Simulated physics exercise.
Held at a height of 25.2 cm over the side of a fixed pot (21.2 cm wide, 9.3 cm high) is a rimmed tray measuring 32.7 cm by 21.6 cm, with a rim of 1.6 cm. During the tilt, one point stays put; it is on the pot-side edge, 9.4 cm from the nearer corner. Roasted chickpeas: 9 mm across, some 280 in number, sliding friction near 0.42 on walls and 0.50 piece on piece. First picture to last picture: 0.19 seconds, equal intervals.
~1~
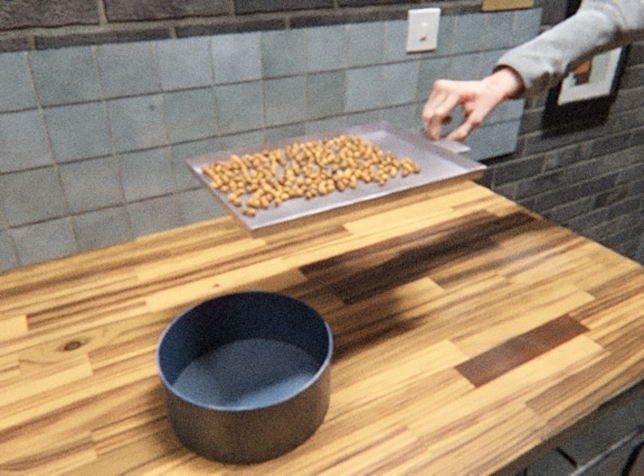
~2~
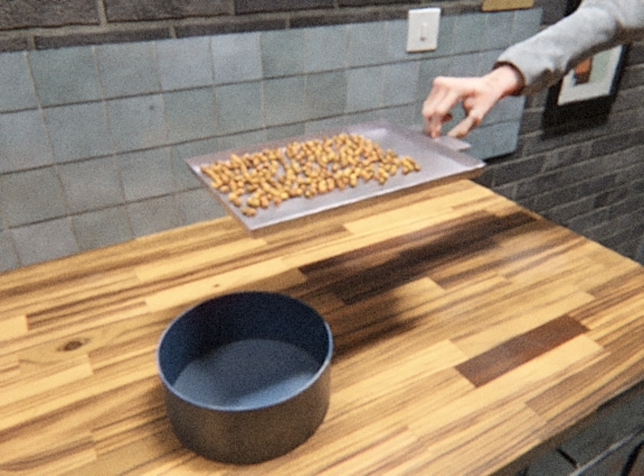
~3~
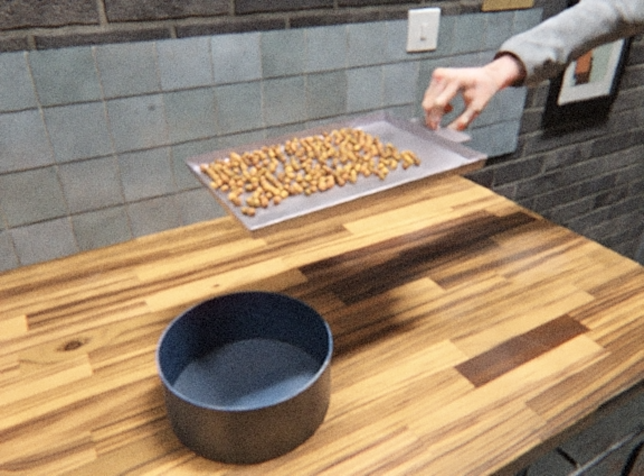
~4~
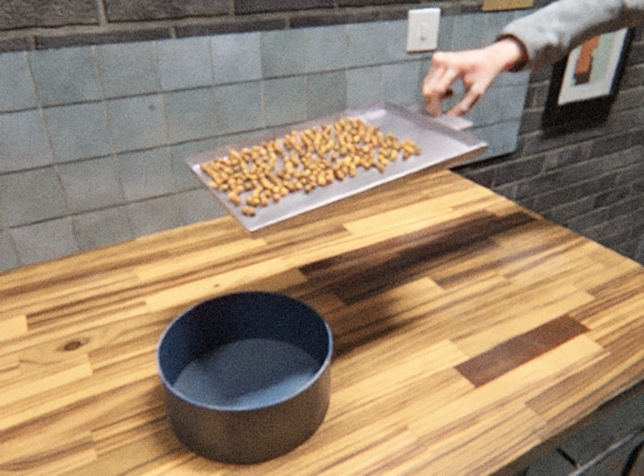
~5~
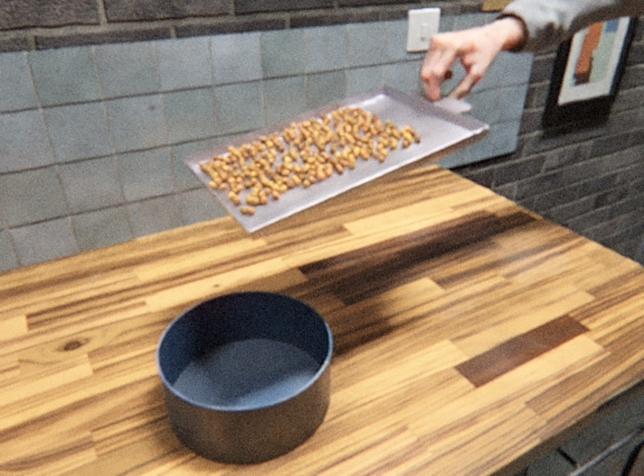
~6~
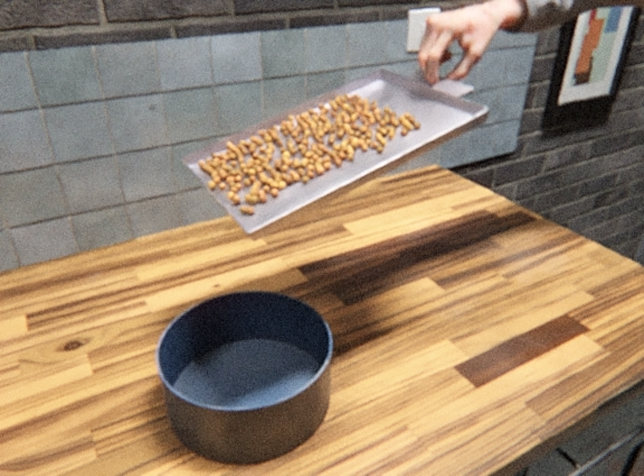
A metal tray of roasted chickpeas, held at its right end by a hand in a grey sleeve, gradually tilts as the hand raises that side, its left end staying above a dark round pot on a wooden counter.
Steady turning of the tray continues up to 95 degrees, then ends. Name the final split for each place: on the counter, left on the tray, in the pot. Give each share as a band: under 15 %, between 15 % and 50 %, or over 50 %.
My prediction: Counter: I'm guessing a good helping of the load; tray: I'm guessing a mere smattering of the load; pot: I'm guessing the greater portion of the load.
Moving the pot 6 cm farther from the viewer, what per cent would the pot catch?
It would come to roughly 70 percent.
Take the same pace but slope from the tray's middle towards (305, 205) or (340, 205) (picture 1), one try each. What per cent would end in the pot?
Near 100 and 75 per cent, in that order.
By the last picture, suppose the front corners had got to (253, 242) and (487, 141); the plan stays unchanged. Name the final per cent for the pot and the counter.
That works out as pot 100 and counter 0.
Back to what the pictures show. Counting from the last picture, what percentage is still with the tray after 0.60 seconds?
Of the load, some 70 percent.
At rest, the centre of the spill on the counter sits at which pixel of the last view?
Around (134, 365).
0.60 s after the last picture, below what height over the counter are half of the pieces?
Median height: Approx. 28 cm.
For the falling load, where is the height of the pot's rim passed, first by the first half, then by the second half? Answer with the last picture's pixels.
Early: About (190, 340); late: About (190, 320).
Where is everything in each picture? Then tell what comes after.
The first frame shows tray tilt 0 degrees, front corners at (253, 226) and (482, 166); middle of the pieces at (309, 167); pot at (246, 342).
The second frame shows tray tilt 1 degrees, front corners at (253, 226) and (483, 164); middle of the pieces at (309, 166).
The third frame shows tray tilt 3 degrees, front corners at (252, 227) and (484, 156); middle of the pieces at (309, 163).
The fourth frame shows tray tilt 6 degrees, front corners at (252, 228) and (485, 142), lowest corner left front; middle of the pieces at (309, 157).
The fifth frame shows tray tilt 10 degrees, front corners at (251, 229) and (485, 126), lowest corner left front; middle of the pieces at (307, 150).
The sixth frame shows tray tilt 14 degrees, front corners at (250, 230) and (485, 109), lowest corner left front; middle of the pieces at (306, 143); pot at (246, 342).
Then, 0.36 s after the last picture, tilt 53 degrees; the tray holds 100 %, the pot 0 %.
Then, 0.60 s after the last picture, tilt 79 degrees; the tray holds 70 %, the pot 0 %.
Then, 0.95 s after the last picture, tilt 95 degrees; the tray holds 15 %, the pot 35 %.
In the end, counter 35 %, tray 0 %, pot 65 %.
